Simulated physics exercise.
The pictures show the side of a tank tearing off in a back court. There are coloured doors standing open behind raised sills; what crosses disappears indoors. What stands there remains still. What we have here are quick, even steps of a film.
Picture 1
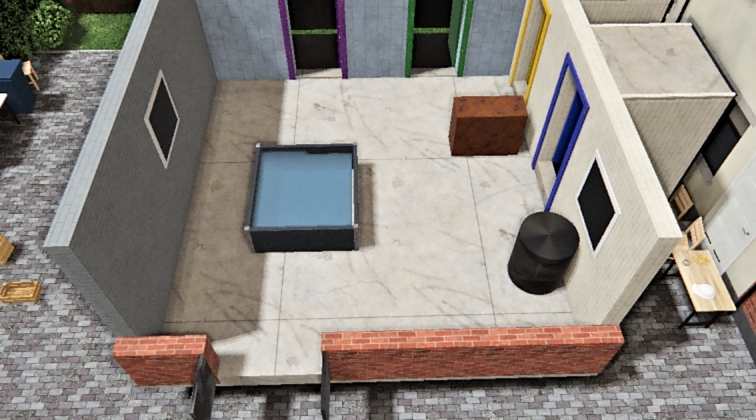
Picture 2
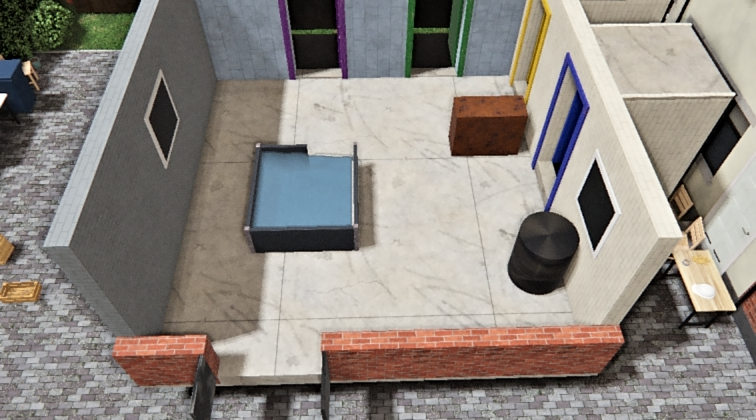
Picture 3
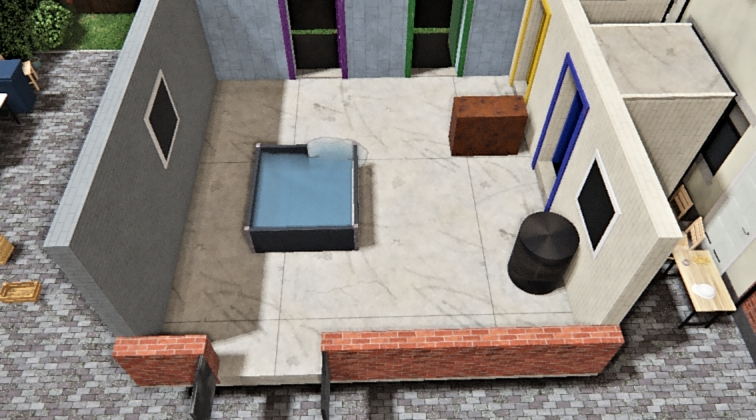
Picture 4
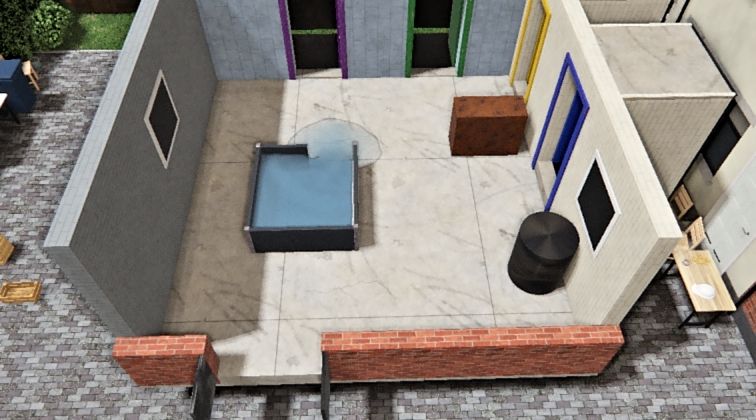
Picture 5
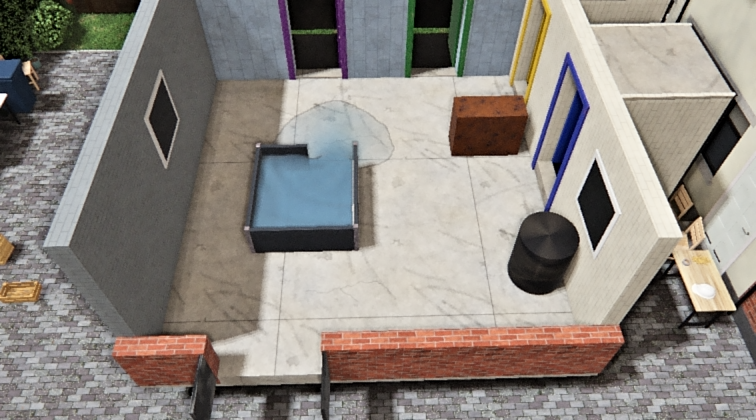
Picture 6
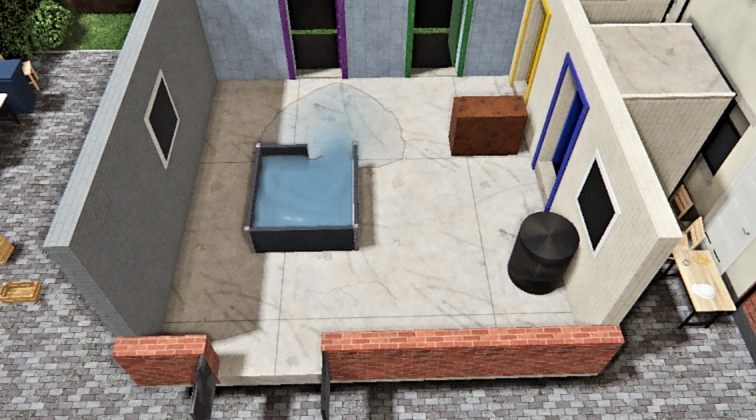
A walled courtyard with coloured door surrounds held a dark square tank of still water, until part of its far side opened and water poured out, spreading in a widening pool across the pale floor.
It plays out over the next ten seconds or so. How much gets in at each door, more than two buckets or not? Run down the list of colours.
The green door gets more than two; the blue door gets two buckets or less; the purple door gets more than two; the yellow door gets two buckets or less.
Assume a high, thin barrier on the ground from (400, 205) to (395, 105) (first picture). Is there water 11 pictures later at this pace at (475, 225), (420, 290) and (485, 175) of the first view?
Taking the points in the order given, they are high and dry, high and dry and high and dry.
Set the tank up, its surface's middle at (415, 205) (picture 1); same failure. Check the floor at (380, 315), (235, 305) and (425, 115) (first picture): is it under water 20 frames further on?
Points in turn: Not reached; not reached; inundated.
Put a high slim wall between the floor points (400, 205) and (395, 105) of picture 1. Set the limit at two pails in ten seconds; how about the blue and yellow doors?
With the barrier in place, blue door remains below while yellow door remains below.
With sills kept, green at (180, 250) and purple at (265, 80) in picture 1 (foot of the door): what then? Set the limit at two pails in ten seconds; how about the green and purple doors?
Door by door: Green is spared, purple is swamped.
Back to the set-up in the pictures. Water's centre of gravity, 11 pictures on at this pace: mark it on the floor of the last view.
Centre: Close to (326, 168).
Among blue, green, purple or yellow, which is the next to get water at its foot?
The door marked purple, I reckon.
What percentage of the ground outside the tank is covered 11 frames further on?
About 25 in a hundred.
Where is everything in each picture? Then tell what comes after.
Still water in the tank at (305, 188), in the first picture.
Water pours out on the tank's far side and has run to a hidden place, in the second picture.
The front is at (321, 141), out from the gap on the tank's far side, in the third picture.
Water pours out on the tank's far side and has run to (325, 122), in the fourth picture.
The front is at (341, 104), out from the gap on the tank's far side, in the fifth picture.
The front is at (345, 87), out from the gap on the tank's far side, in the sixth picture.
A moment on, water covers 20 % of the floor; the green door not reached, the blue door not reached, the purple door under two buckets in, the yellow door not reached.
Next, water covers 25 % of the floor; the green door under two buckets in, the blue door not reached, the purple door over two buckets in, the yellow door not reached.
Then, water covers 30 % of the floor; the green door over two buckets in, the blue door not reached, the purple door far over two buckets in, the yellow door wet at the sill, nothing in.
Later, water covers 50 % of the floor; the green door over two buckets in, the blue door wet at the sill, nothing in, the purple door far over two buckets in, the yellow door wet at the sill, nothing in.
In the end, water covers 65 % of the floor; the green door over two buckets in, the blue door wet at the sill, nothing in, the purple door far over two buckets in, the yellow door wet at the sill, nothing in.
